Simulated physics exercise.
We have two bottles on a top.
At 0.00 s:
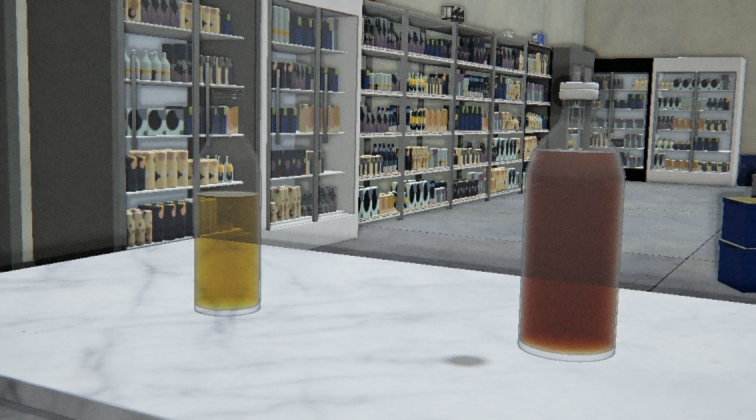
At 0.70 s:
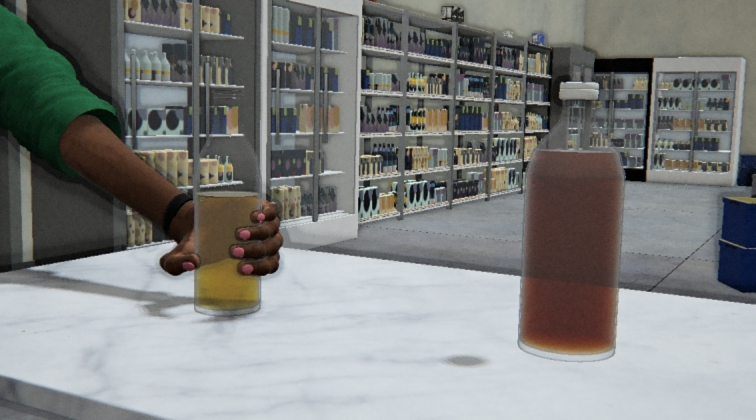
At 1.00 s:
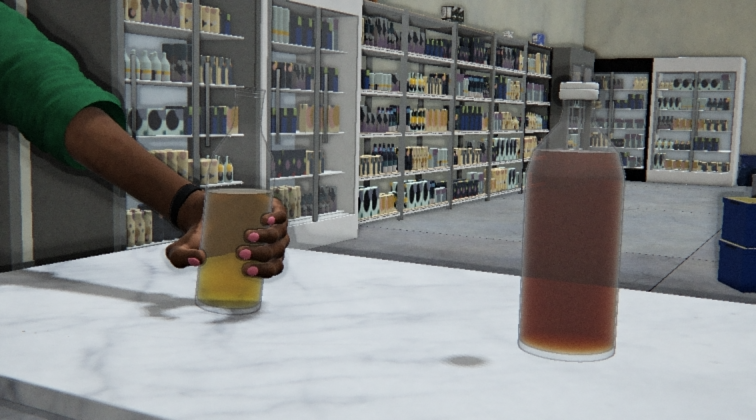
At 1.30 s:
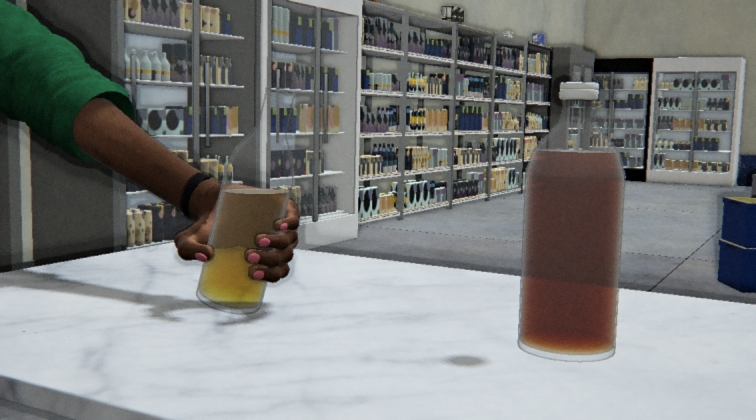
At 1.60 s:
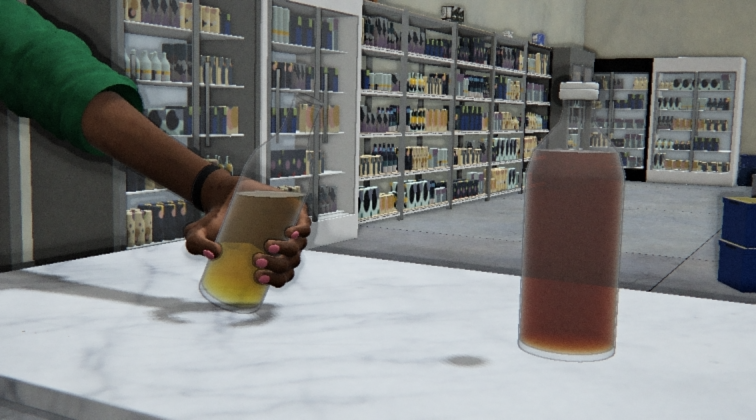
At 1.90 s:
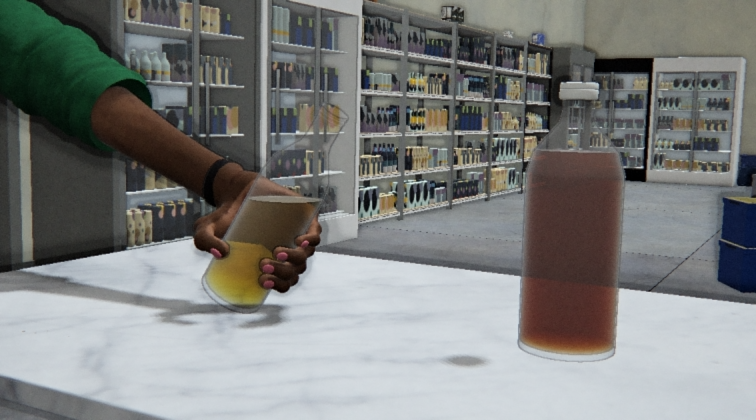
A dark-skinned hand with pink nails and a green sleeve comes in from the left, grips the clear, open bottle of yellow liquid and gradually leans its top rightward, its base staying near the tabletop. To the right, a capped bottle of reddish-brown liquid stands still on the same white marble top. The unmoving view looks across it into a store with stocked shelves, glass-fronted cases and a blue barrel.
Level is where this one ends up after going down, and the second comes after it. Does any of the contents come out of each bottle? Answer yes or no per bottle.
Left - yes, right - no.
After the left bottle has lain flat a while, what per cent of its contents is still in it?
Around 40 percent.
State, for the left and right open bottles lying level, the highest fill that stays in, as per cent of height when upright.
The first goes to near 22 per cent, the next to near 28 per cent.
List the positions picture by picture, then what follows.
In the first frame, both stand upright; left bottle (228, 198) about half full, open; right bottle (572, 216) about three quarters full, capped.
In the second frame, a hand takes the left bottle; left bottle about half full, surface at (228, 194); right bottle about three quarters full, surface at (576, 152).
In the third frame, the left bottle is being lowered; left bottle (240, 196) about half full; right bottle (572, 216) about three quarters full.
In the fourth frame, the left bottle is being lowered; left bottle about half full, surface at (256, 191); right bottle about three quarters full, surface at (576, 152).
In the fifth frame, the left bottle is being lowered; left bottle (269, 198) tipped 25°; right bottle (572, 216) about three quarters full.
In the sixth frame, the left bottle is being lowered; left bottle (283, 203) tipped 35°, open; right bottle about three quarters full, surface at (576, 152), capped.
After 2.6 s, the left bottle is nearly down; left bottle, all still inside.
After 3.6 s, the left bottle lies flat; left bottle, a puddle at its mouth.
After 6.5 s, both lie flat; left bottle, a puddle at its mouth; right bottle, all still inside.
